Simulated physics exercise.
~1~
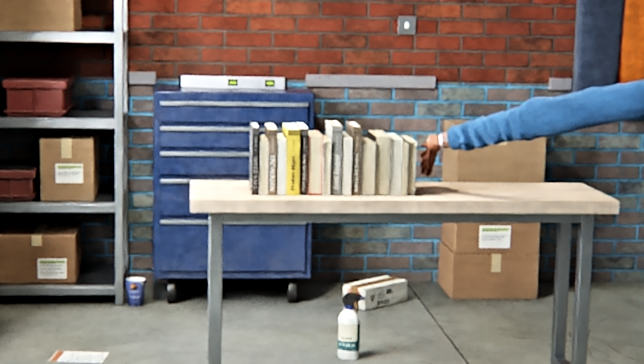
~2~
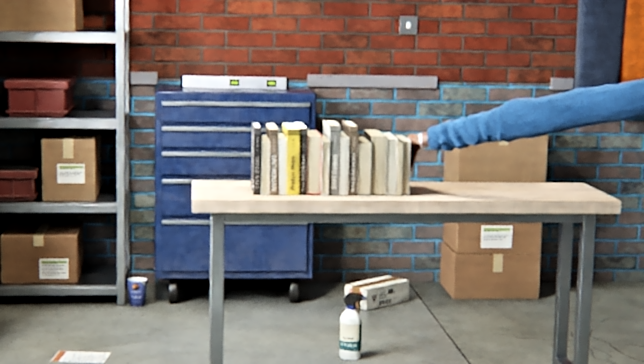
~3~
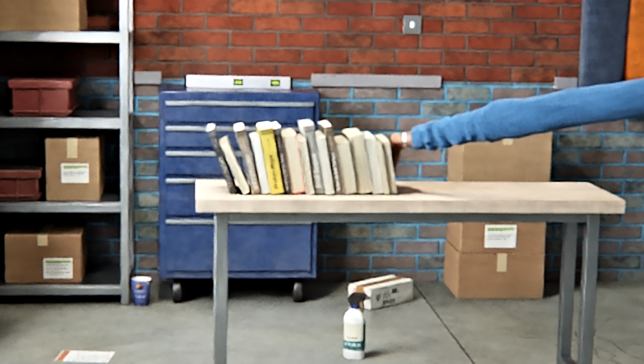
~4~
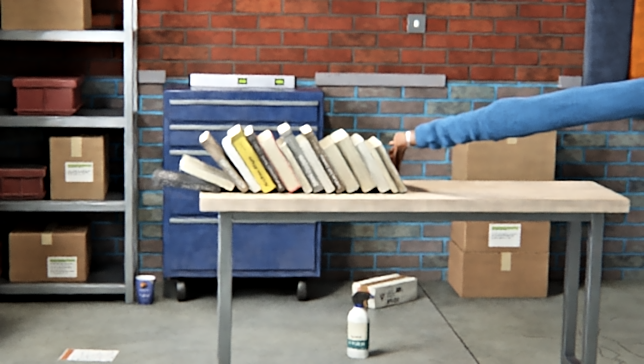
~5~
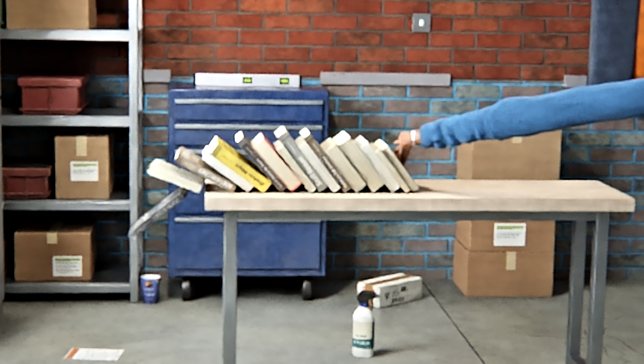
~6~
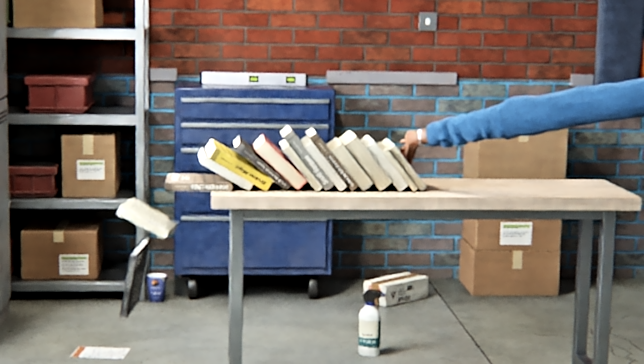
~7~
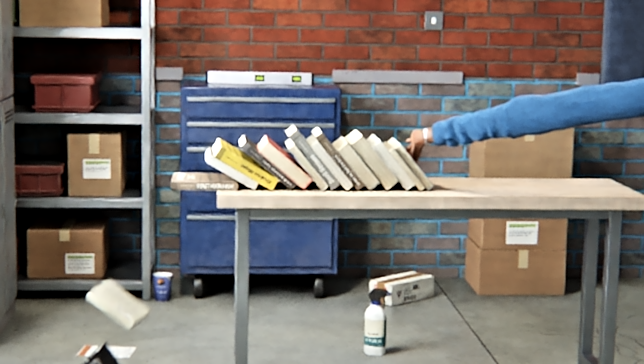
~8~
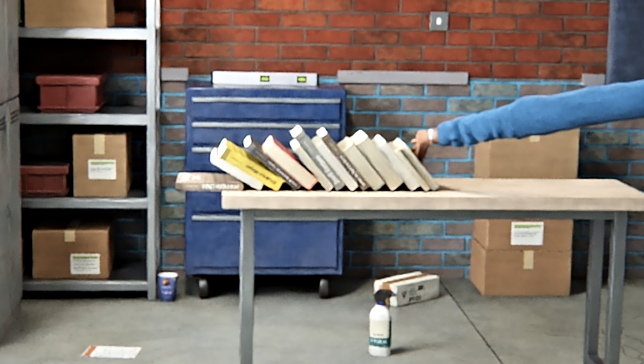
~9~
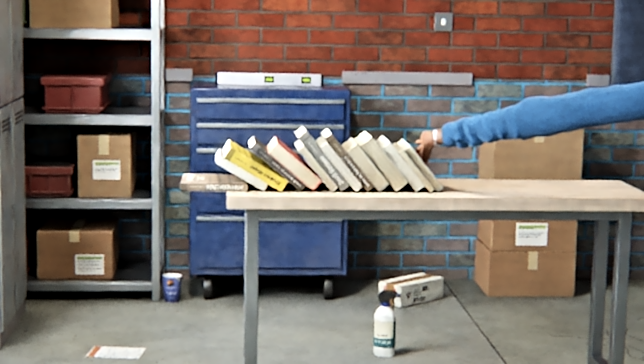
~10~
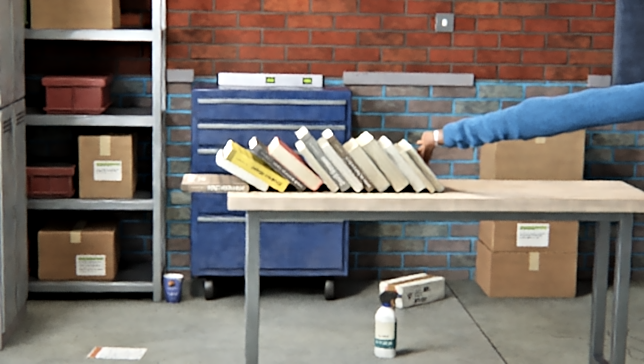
In a workshop with a brick wall, metal shelves and a blue tool cabinet, a row of upright books stands on a pale-topped table. A blue-sleeved arm reaches in from the right and pushes the near end of the row. The books tip leftward together, leaning further as those at the far end slide past the table's left edge. Two drop off and fall toward the floor, passing out of sight, while the view drifts slightly left. The rest settle in a slanted row, one lying flat over the edge and the yellow book resting on it, still on top.
